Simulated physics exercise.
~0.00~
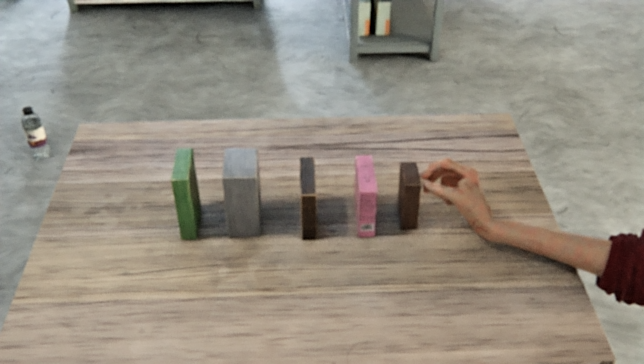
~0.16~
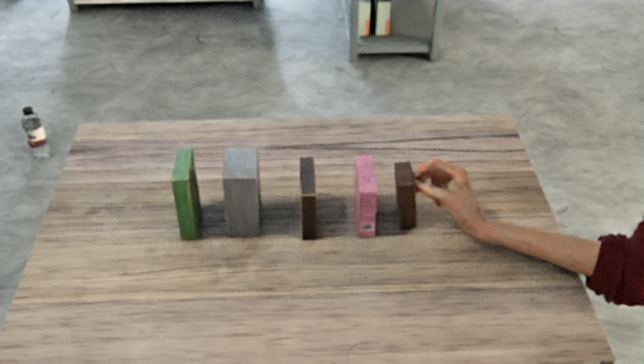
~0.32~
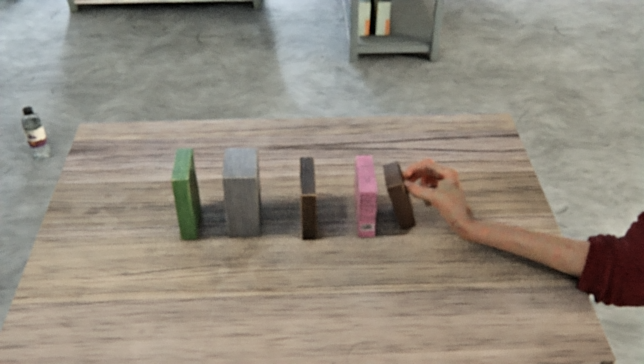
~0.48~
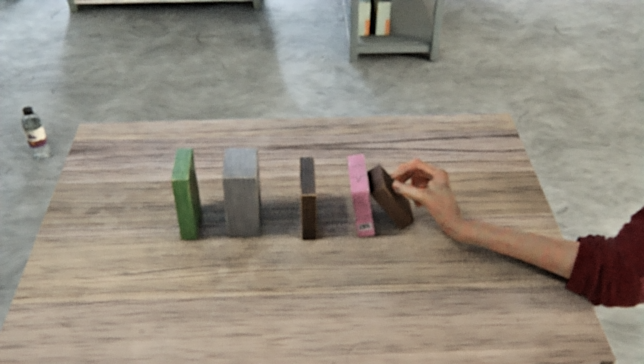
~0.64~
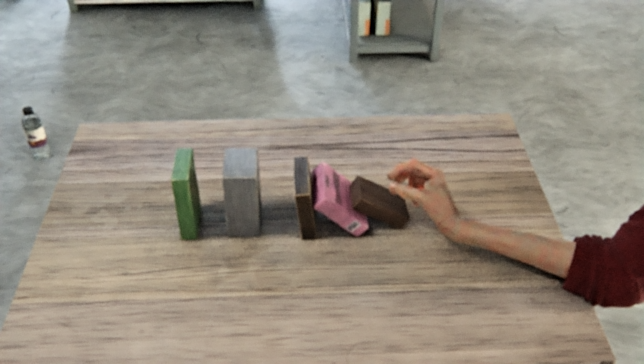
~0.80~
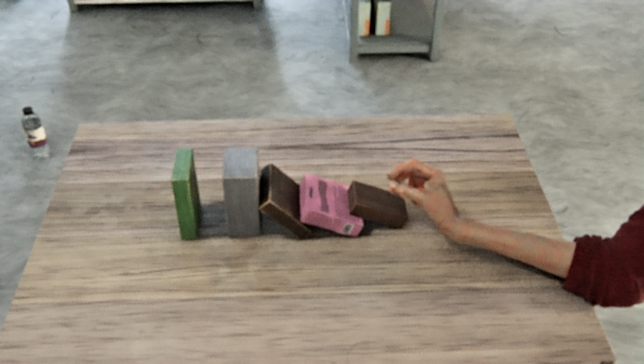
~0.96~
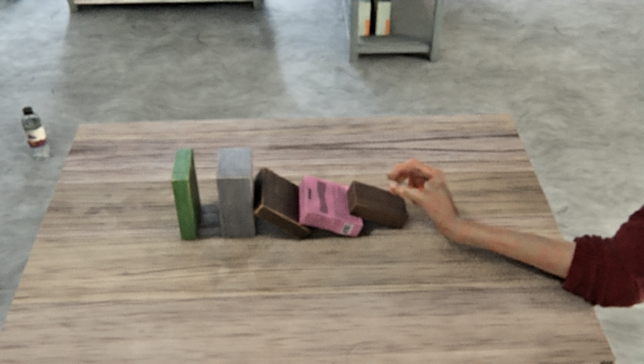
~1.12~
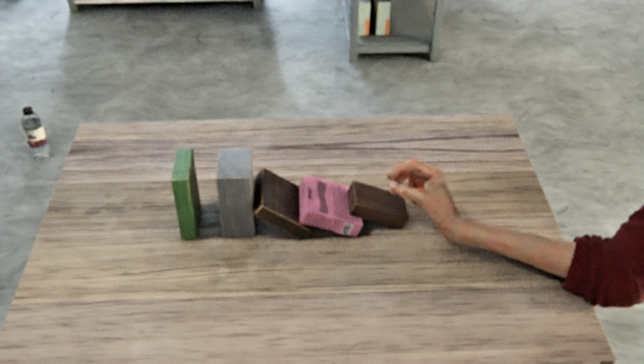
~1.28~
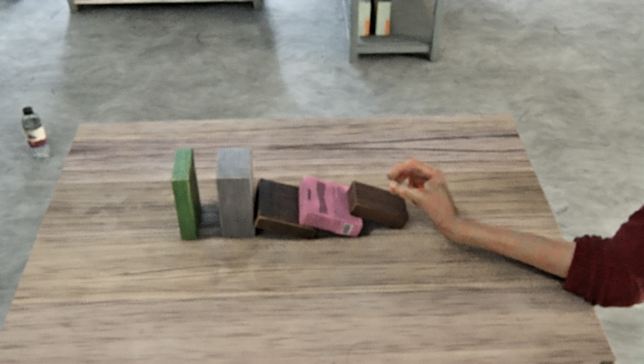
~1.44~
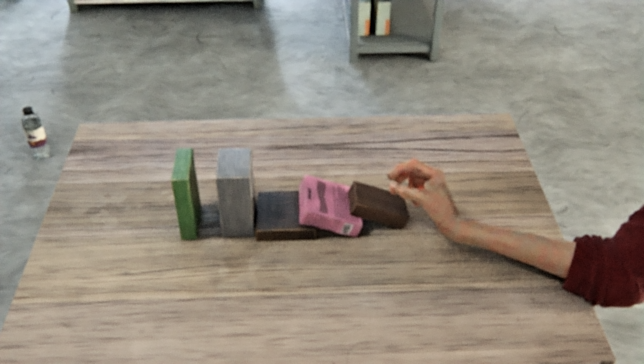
We see a hand tip the brown board at the right end of a row on a wooden table; it falls left into the pink packet, which topples the black board against the grey block, nudging it slightly. The black board slides down flat, while the grey and green pieces remain standing.
